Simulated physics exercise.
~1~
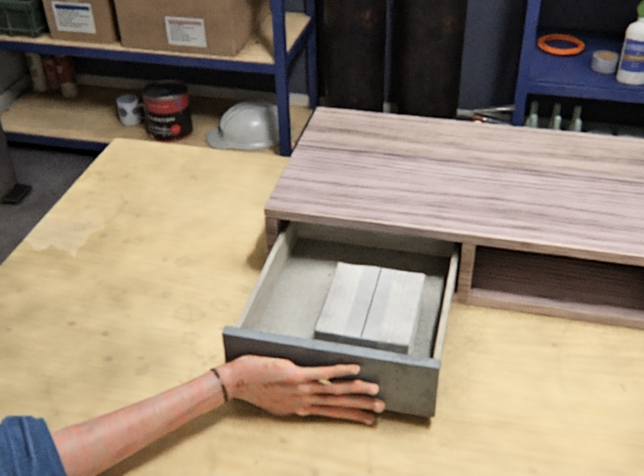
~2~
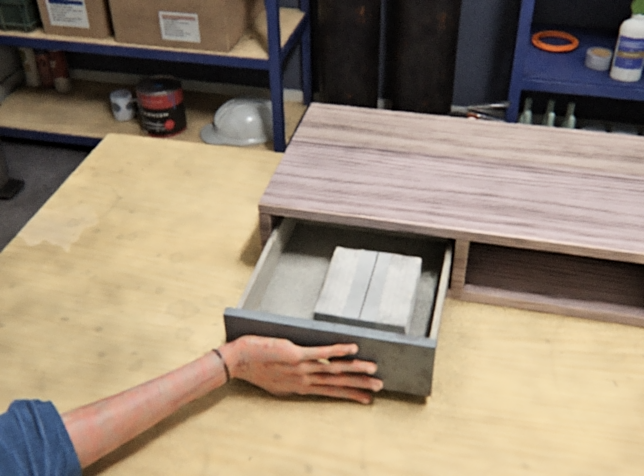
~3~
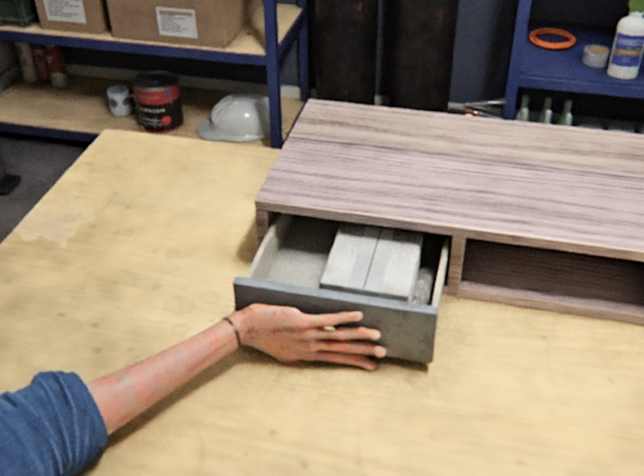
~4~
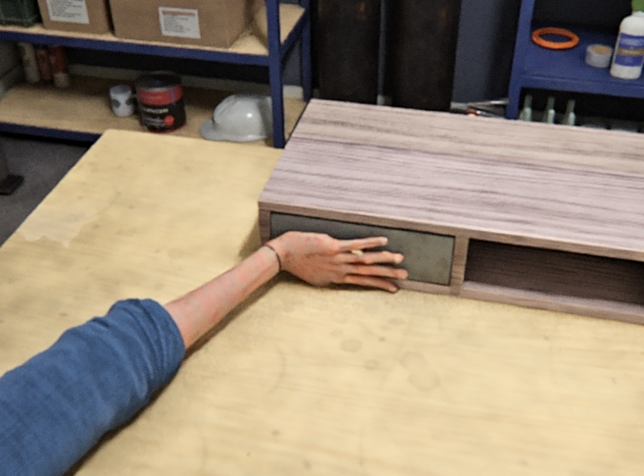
A shallow drawer with a dark grey front sits open in a low wood-grain chest on a pale wooden workbench, seen from above at a slight angle by a gently swaying camera. Inside it lies a pale whitish-grey box, and behind the bench are blue shelves with cardboard boxes, a dark tin and a white hard hat. A hand reaching from the lower left in a blue sleeve presses against the front and pushes the drawer inward. The box slides back with it, passing partly under the chest top. Finally the drawer is fully closed, the box hidden, the hand still resting on its front.
